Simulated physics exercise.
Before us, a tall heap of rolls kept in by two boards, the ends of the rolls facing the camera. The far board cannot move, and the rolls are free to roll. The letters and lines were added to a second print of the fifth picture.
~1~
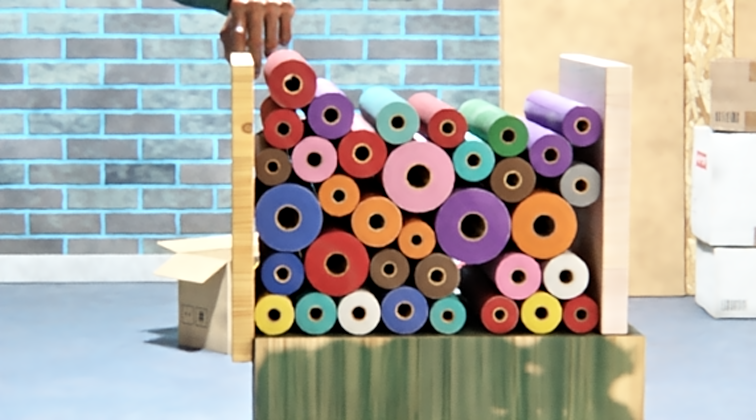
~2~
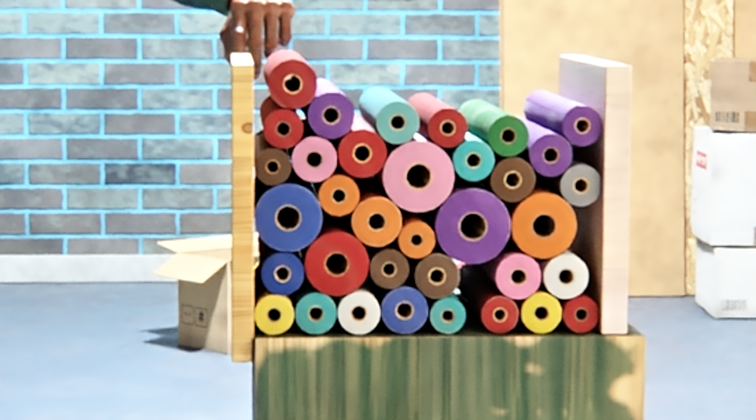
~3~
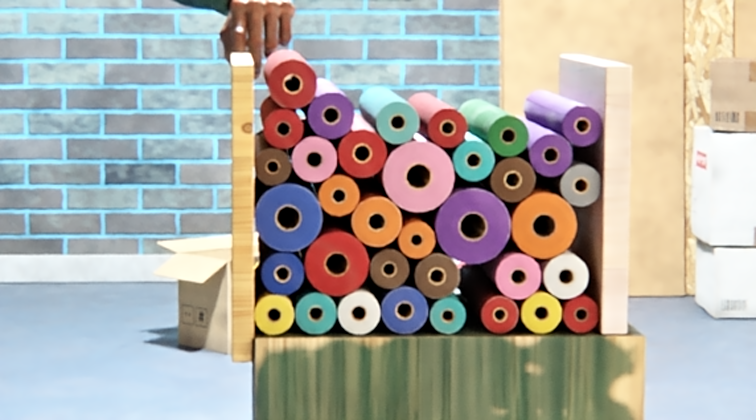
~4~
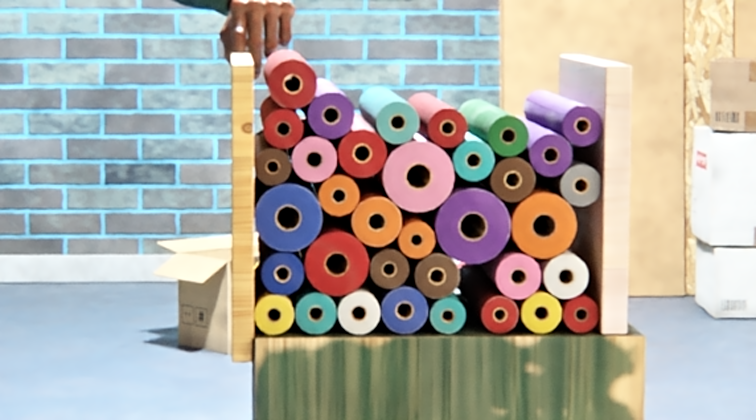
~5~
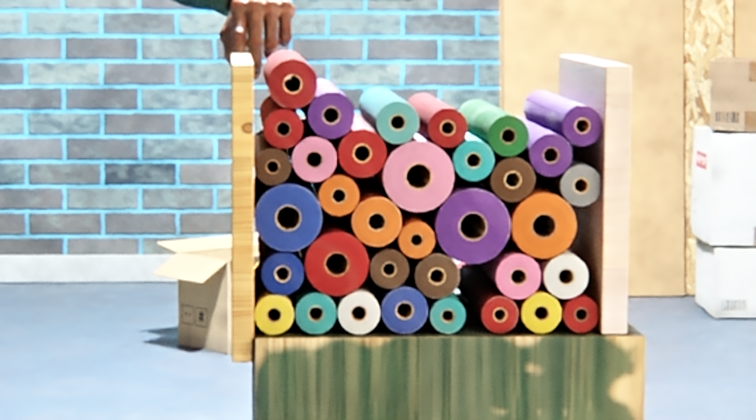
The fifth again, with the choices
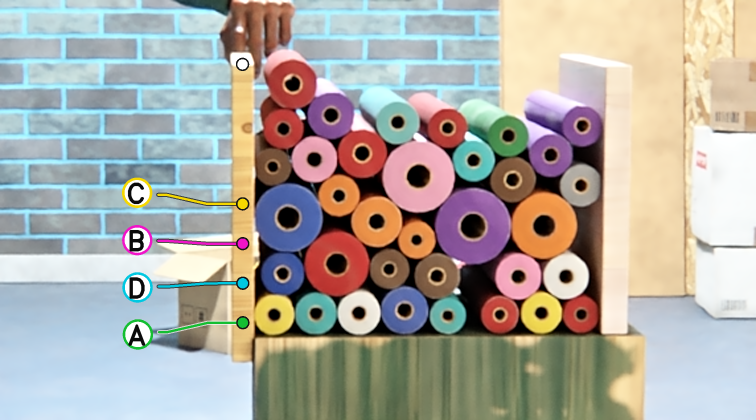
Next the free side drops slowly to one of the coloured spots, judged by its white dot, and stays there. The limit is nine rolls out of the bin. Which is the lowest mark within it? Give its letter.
The last mark within the limit is D.
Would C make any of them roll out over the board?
At C: Yes.
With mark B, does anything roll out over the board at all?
Yes, at B.
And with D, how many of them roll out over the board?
At D the number is nine.
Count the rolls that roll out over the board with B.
It comes to three.
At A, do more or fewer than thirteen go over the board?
It loses fewer than thirteen.
On the marked copy, A at (243, 323); B at (242, 244); C at (242, 204); D at (243, 284); the white dot at (242, 64).
Following D. Soon after the start, top of the board (254, 159).
Later, top of the board (254, 266).
In the end, top of the board (254, 282), nine out over the board.
As for the rest, A more than nine out over the board; B three out over the board; C three out over the board.
